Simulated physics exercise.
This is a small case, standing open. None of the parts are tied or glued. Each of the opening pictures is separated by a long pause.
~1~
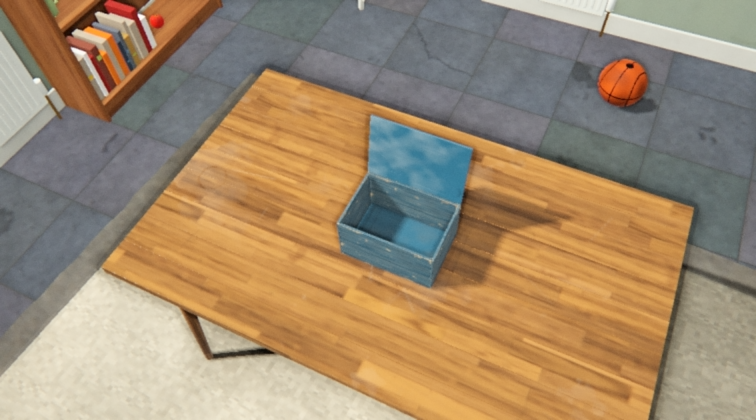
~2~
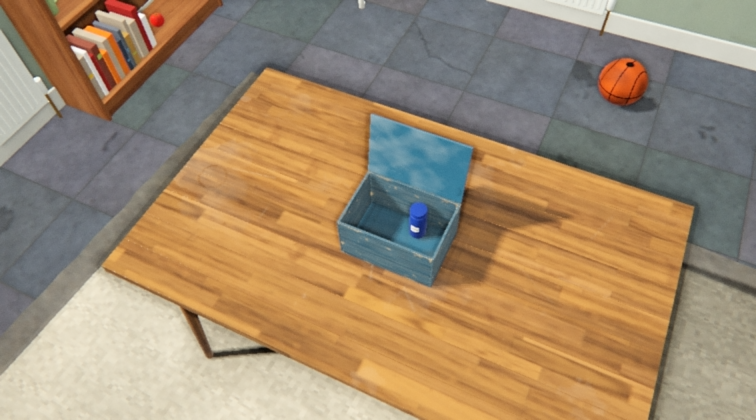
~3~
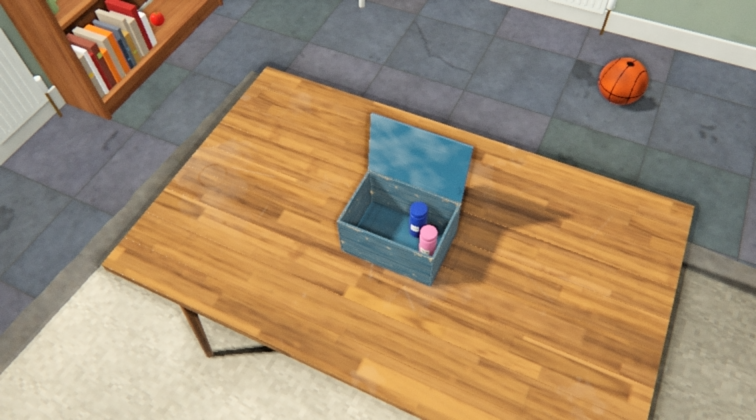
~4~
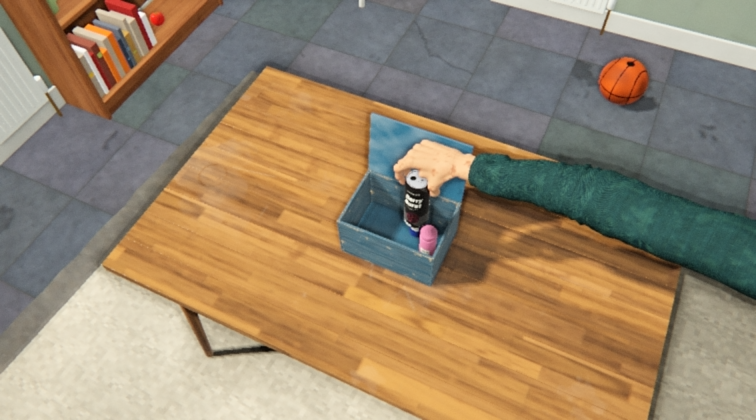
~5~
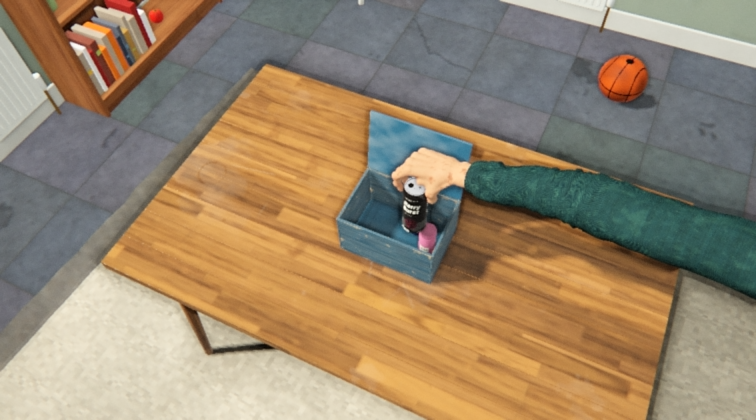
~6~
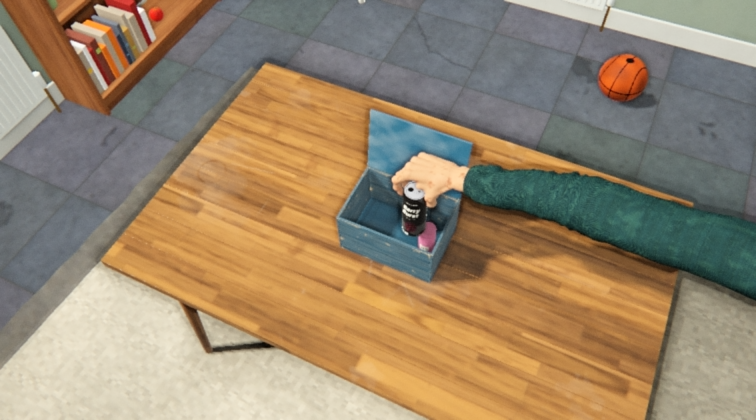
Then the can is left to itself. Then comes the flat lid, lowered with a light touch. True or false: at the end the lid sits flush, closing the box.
True.
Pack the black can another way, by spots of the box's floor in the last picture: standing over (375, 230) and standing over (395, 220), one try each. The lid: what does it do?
Case one: Lid stays raised; case two: Lid stays raised.
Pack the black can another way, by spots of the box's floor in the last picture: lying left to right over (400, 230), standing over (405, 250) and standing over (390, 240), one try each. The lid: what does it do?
The lid does shut the first time, won't shut the second time and won't shut the third time.
Then, 0.50 s on from there, black can turned 75° from how it was put near (384, 227).
Then, 1.20 s on from there, lid starting down; black can on its side near (390, 225).
Then, 1.70 s on from there, lid 49° above the rim; black can on its side near (389, 226).
Then, 2.00 s on from there, lid 20° above the rim; black can on its side near (389, 226).
In the end, lid shut; toppled in the box, black can; the other 2 unmoved. At the end, from the last picture's camera, black can near (389, 226).
